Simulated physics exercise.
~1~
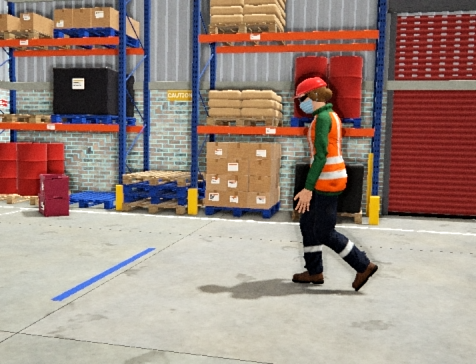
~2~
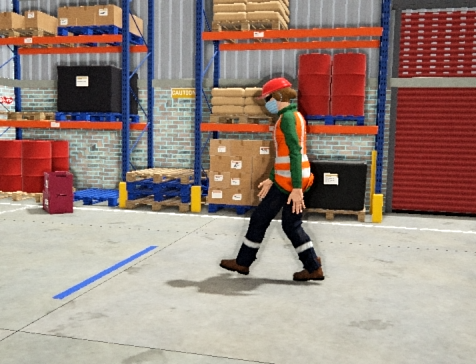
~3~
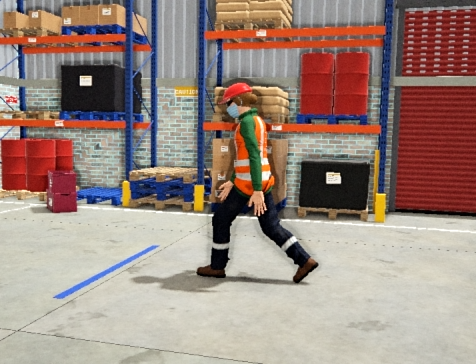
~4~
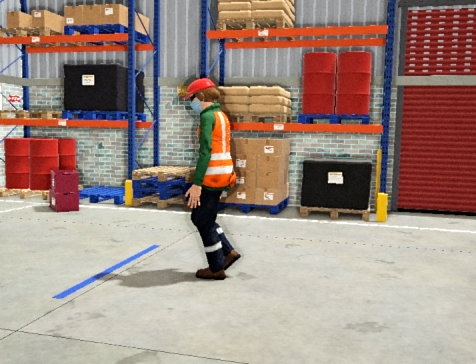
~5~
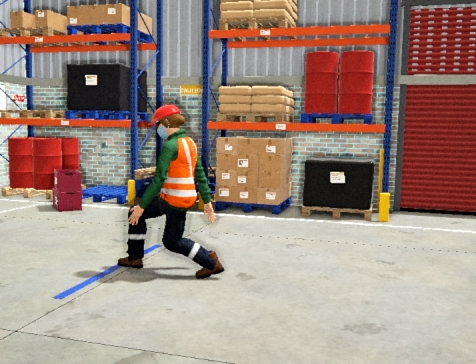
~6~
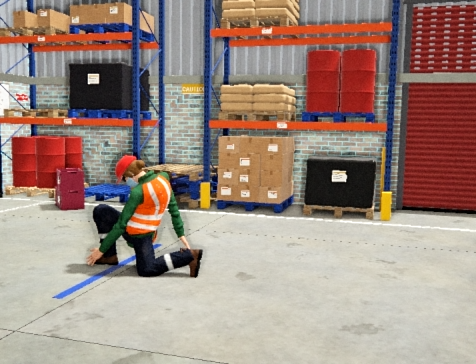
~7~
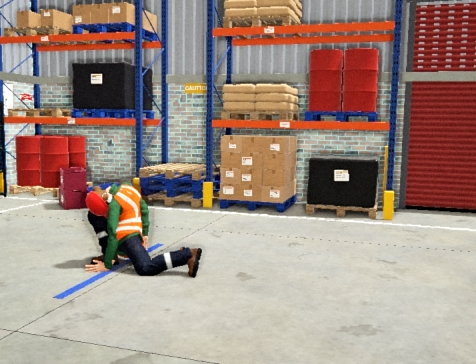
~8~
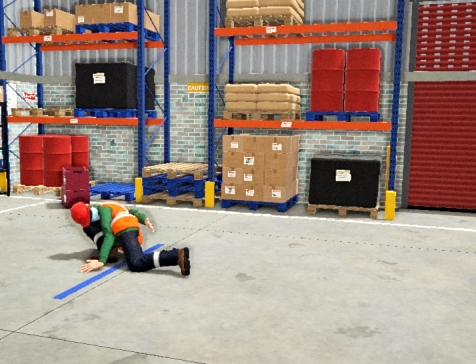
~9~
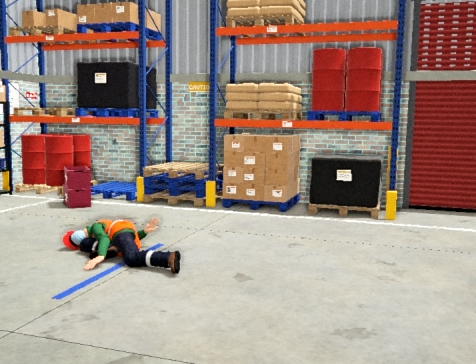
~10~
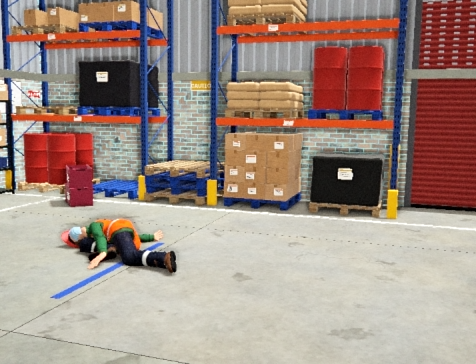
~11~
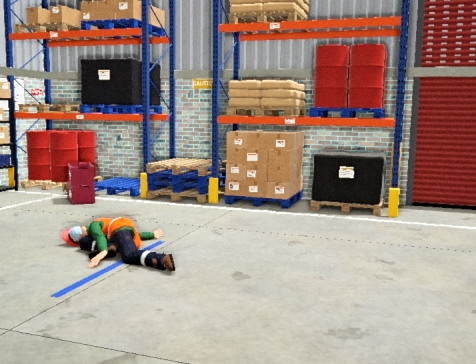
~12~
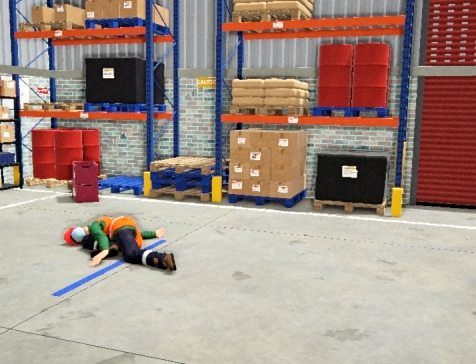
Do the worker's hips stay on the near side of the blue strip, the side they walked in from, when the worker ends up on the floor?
No, the worker's hips finish beyond the blue strip as the worker lies still on the floor.
A worker in a red helmet and orange vest walked left across a warehouse floor toward a blue strip, sank to the knees, slumped forward onto the ground and ended up lying still at the strip, in front of the loaded shelves.
